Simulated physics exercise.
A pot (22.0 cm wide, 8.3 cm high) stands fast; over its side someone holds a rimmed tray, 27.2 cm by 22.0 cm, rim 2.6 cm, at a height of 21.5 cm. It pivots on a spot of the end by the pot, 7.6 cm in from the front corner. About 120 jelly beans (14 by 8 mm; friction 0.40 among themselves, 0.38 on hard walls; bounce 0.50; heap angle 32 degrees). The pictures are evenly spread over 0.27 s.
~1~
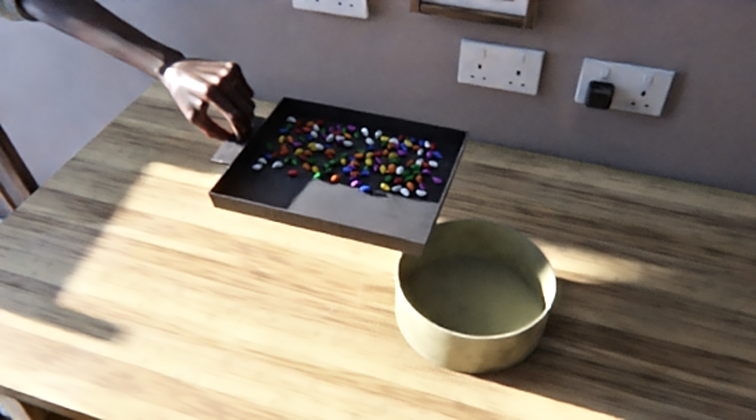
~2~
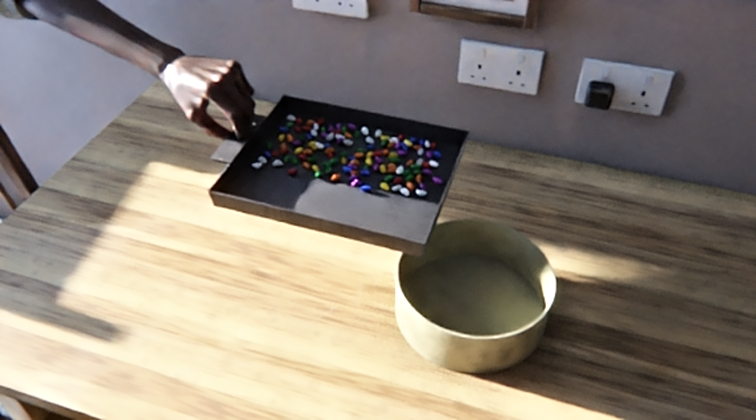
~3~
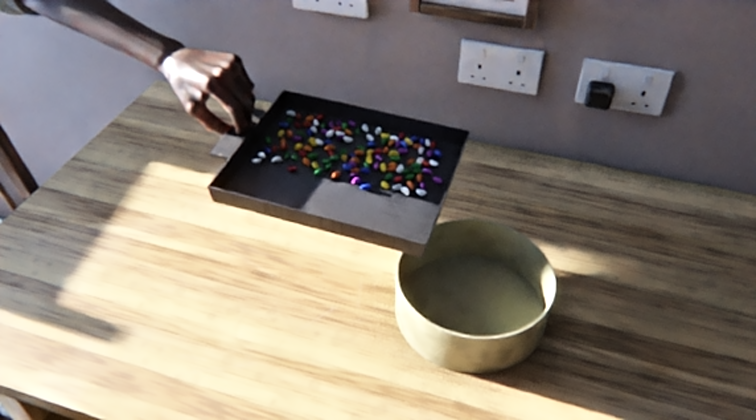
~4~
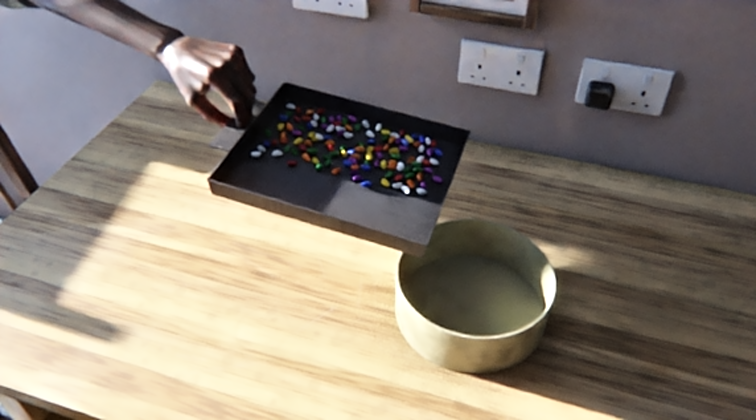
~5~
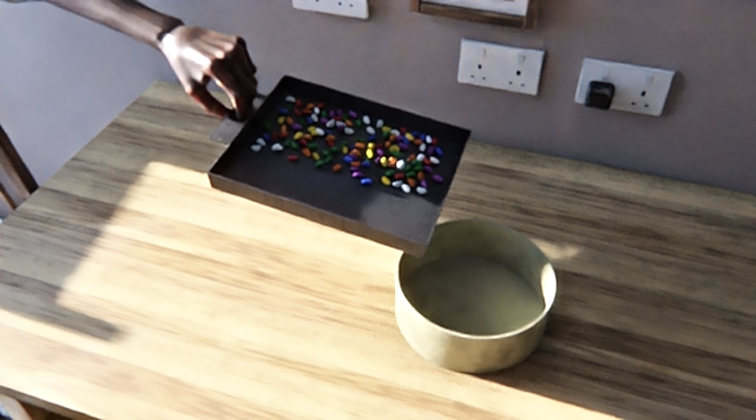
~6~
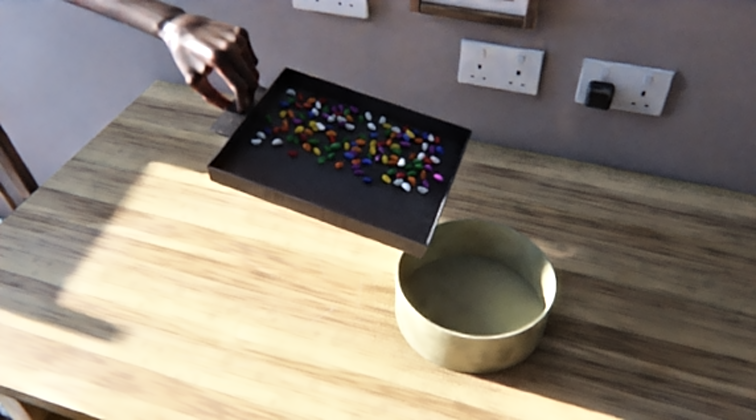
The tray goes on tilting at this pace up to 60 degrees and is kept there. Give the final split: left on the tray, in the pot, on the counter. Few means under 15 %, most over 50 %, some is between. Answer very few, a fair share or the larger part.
Left on the tray: The larger part; in the pot: Very few; on the counter: Very few.
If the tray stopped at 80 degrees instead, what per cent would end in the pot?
It would be near 25 per cent.
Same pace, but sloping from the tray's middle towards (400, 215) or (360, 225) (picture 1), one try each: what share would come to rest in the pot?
Some 0 and 0 per cent.
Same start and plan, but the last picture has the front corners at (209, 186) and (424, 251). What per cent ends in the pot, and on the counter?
Pot 0, counter 5.
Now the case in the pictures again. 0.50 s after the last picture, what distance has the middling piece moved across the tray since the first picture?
About 6 cm.
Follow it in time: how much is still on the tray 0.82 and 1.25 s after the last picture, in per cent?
In turn: 100, 100.
Then, 0.50 s after the last picture, tilt 34 degrees; the tray holds 100 %, the pot 0 %.
Then, 0.82 s after the last picture, tilt 50 degrees; the tray holds 100 %, the pot 0 %.
Then, 1.25 s after the last picture, tilt 60 degrees; the tray holds 100 %, the pot 0 %.
In the end, tray 100 %, pot 0 %, counter 0 %.
